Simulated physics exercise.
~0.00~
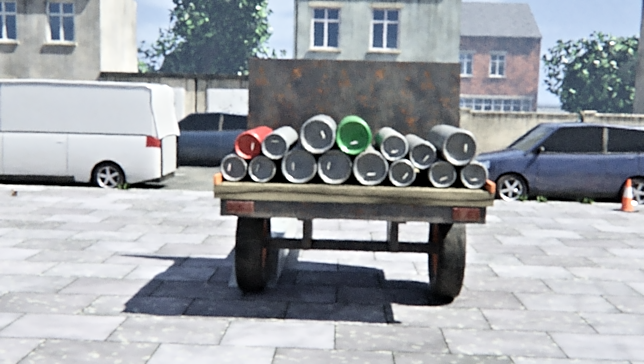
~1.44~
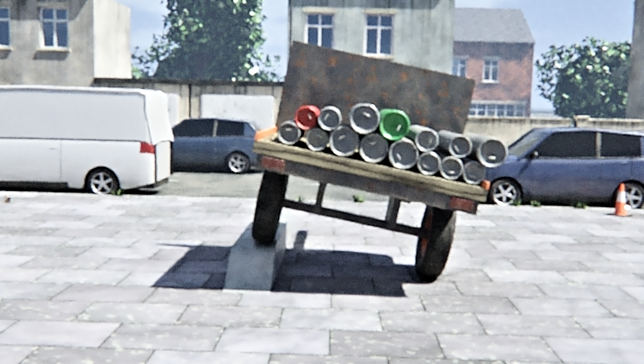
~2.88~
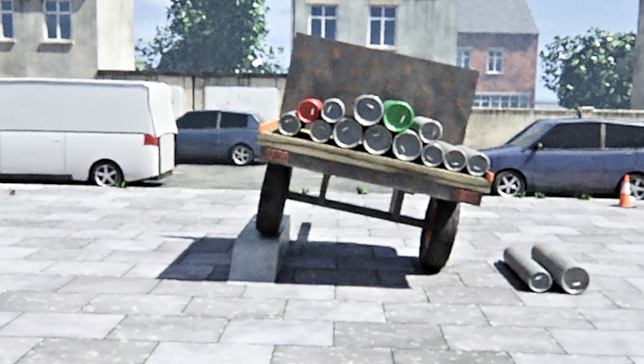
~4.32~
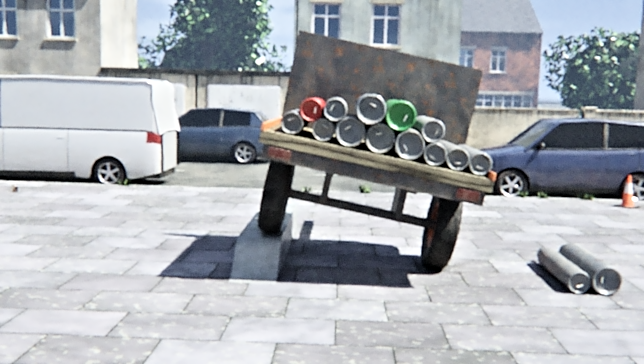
The clip opens on a flat trailer seen from behind, standing level on grey paving with a two-layer stack of cylinders, mostly grey with one red and one green, their ends facing the viewer. Its left wheel then rises onto a pale block, and the deck tips down to the right. The stack shifts toward the low side, the red and green cylinders moving with it. Two grey cylinders come off and lie on the paving to the right, then shift slightly farther away. The trailer ends still tilted, with red and green aboard in the upper layer.
